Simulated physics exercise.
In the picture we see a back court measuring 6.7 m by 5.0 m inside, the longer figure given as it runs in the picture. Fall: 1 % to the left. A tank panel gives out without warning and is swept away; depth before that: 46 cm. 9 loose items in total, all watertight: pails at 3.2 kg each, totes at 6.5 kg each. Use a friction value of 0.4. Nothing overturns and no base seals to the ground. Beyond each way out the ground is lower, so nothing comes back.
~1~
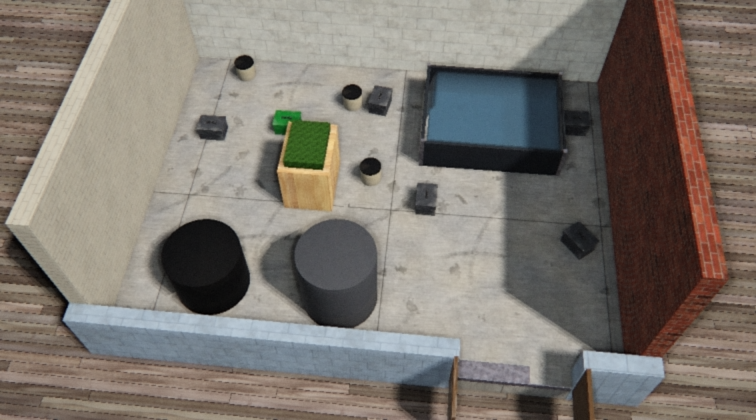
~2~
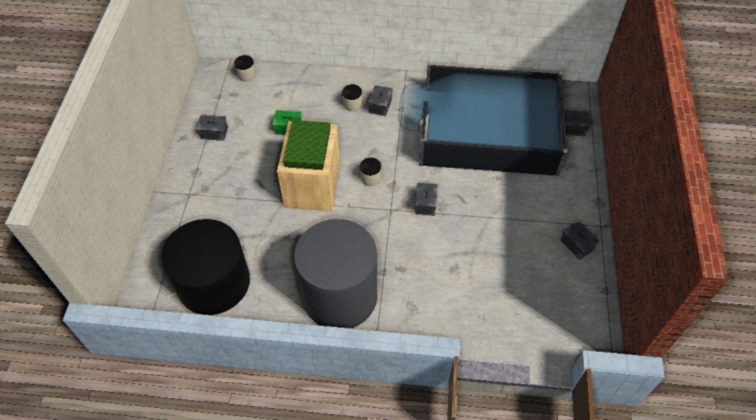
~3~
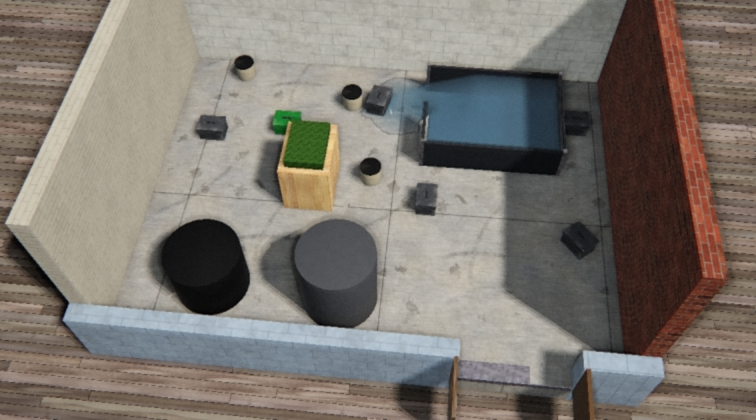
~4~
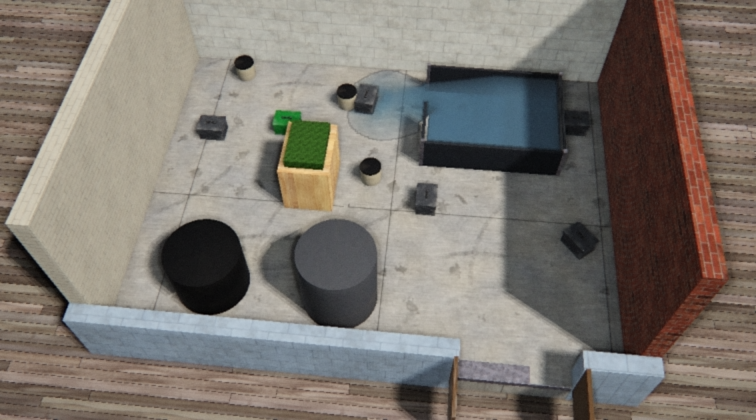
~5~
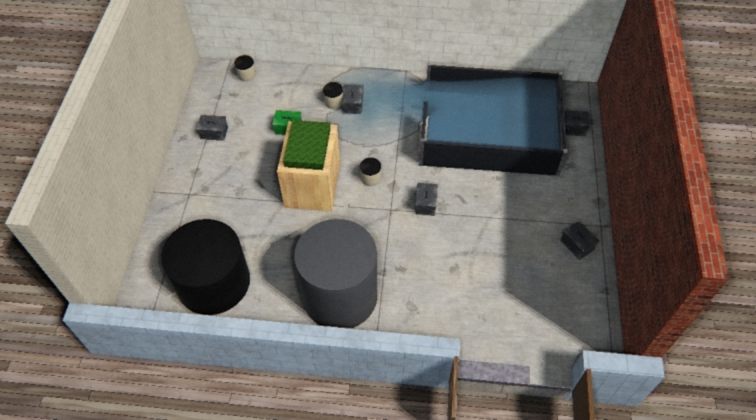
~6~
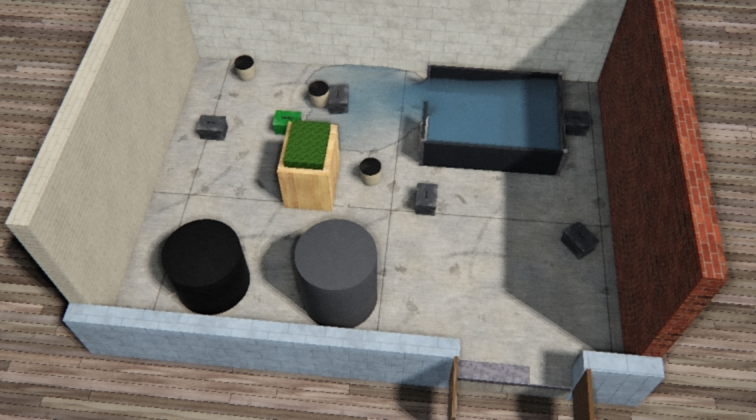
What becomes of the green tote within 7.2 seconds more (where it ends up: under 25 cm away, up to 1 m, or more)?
Prediction - the green tote is displaced a great deal.
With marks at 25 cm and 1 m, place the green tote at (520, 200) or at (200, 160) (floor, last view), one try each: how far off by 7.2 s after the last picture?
From the first spot it does not really budge, and from the second it goes a long way.
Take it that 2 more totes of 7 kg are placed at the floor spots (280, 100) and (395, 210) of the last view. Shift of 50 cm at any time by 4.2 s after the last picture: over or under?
Respectively: Outside the limit and inside the limit.
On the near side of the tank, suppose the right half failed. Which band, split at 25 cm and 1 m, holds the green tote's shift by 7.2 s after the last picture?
Well, the green tote basically stays there then.
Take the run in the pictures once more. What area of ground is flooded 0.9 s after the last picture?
Wet area: Approx. 9.5 m2.
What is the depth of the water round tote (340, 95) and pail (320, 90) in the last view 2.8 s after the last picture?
About 9 and 13 cm.
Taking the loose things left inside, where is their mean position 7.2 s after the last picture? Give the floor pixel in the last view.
Mean position: Approximately (337, 249).
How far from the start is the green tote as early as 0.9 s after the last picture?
It is about 30 cm out of place by then.
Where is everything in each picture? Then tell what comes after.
In the first picture, the green tote at (287, 118) rests on the ground; 3.0 m2 under water; 0 of 9 have shifted.
In the second picture, the green tote at (287, 118) rests on the ground; 3.4 m2 under water; 0 of 9 have shifted.
In the third picture, the green tote at (287, 118), on the bottom; 3.8 m2 under water; 0 of 9 have shifted.
In the fourth picture, the green tote at (287, 118), on the bottom; 4.4 m2 under water; 2 of 9 have shifted.
In the fifth picture, the green tote at (287, 118) rests on the ground; water covers 5.1 m2; 2 of 9 have shifted.
In the sixth picture, the green tote at (287, 118), on the bottom; 5.8 m2 under water; 2 of 9 have shifted.
Then, 0.9 s after the last picture the green tote is near (266, 124), 0.3 m from its start, aground; 0 of 9 are out; 0 afloat.
Then, 2.8 s after the last picture the green tote is near (182, 242), 2.6 m from its start, aground; 0 of 9 are out; 4 afloat.
Then, 4.8 s after the last picture the green tote is near (175, 308), 3.5 m from its start, afloat; 0 of 9 are out; 5 afloat.
Then, 7.2 s after the last picture the green tote is near (297, 319), 3.4 m from its start, afloat; 0 of 9 are out; 5 afloat.
